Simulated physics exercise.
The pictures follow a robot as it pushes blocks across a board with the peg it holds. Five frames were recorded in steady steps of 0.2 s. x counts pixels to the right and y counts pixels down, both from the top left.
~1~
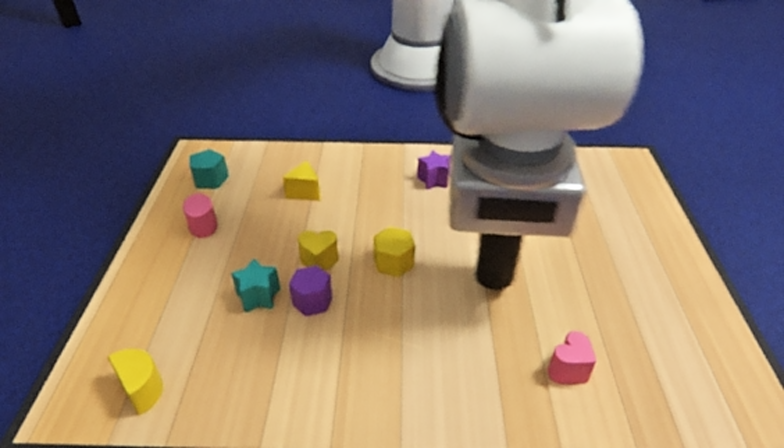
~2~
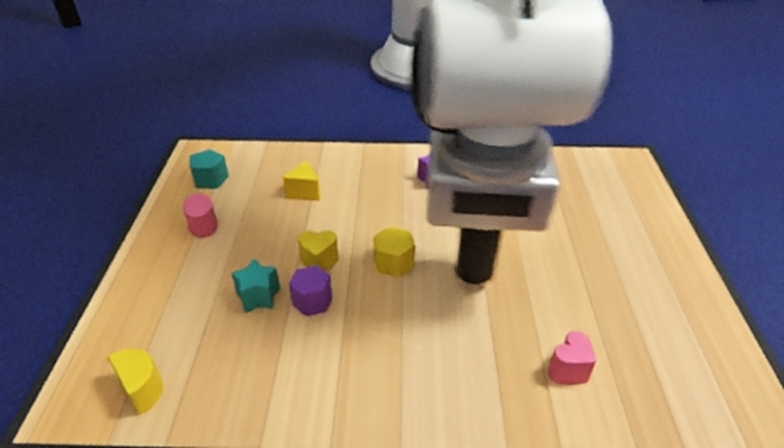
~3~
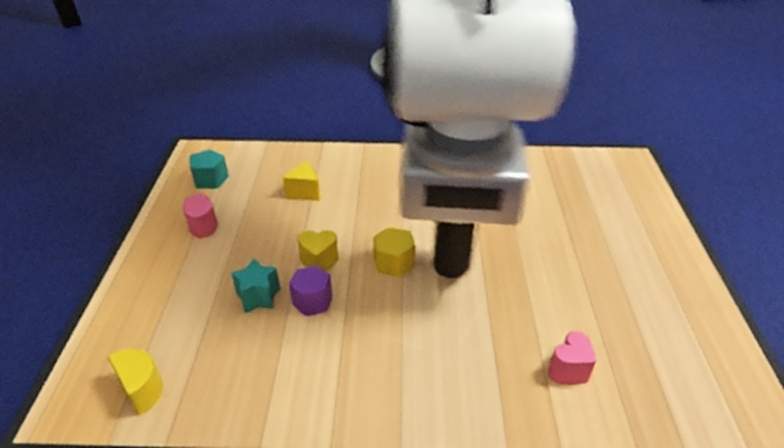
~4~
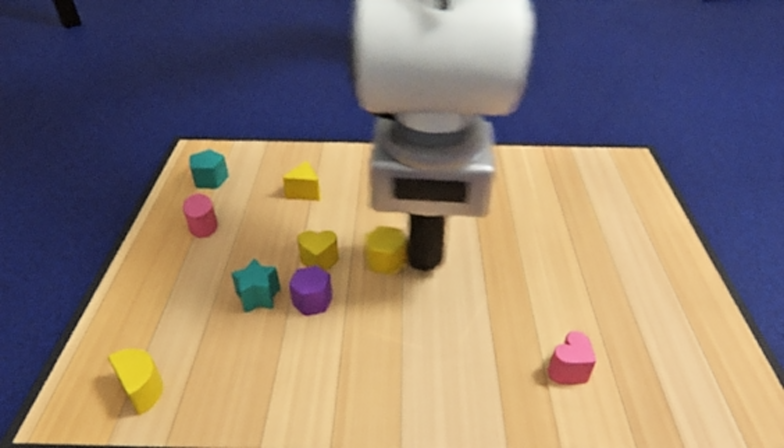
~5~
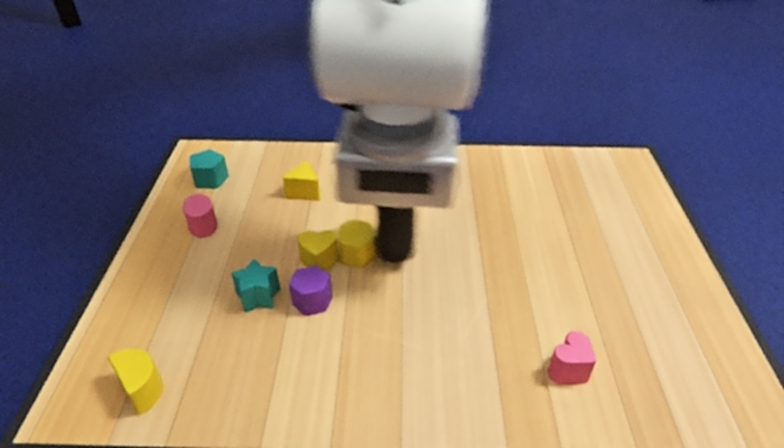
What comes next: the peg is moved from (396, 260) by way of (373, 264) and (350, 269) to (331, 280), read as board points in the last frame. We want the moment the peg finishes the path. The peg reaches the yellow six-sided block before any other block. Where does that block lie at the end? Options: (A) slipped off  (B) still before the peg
My pick is A.
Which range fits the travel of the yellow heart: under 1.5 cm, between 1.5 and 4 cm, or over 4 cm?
The displacement of the yellow heart is 1.5-4 cm.
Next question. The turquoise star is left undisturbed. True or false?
Verdict: True.
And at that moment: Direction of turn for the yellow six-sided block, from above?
It makes a clockwise turn.
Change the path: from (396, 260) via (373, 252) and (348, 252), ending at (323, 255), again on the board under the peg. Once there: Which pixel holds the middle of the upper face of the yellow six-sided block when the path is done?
Pixel (295, 216).
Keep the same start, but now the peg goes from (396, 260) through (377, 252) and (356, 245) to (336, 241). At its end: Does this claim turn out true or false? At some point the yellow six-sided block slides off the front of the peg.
False - the claim does not hold.
On the path given first. Halfway along, peg at (360, 255); yellow heart at (297, 237), turned 65° anticlockwise; yellow six-sided block at (330, 227), turned 45° clockwise.
At the end, peg at (330, 270); turquoise star unmoved; purple six-sided block at (306, 283); yellow heart at (290, 237), turned 65° anticlockwise; yellow six-sided block at (324, 227), turned 65° clockwise.
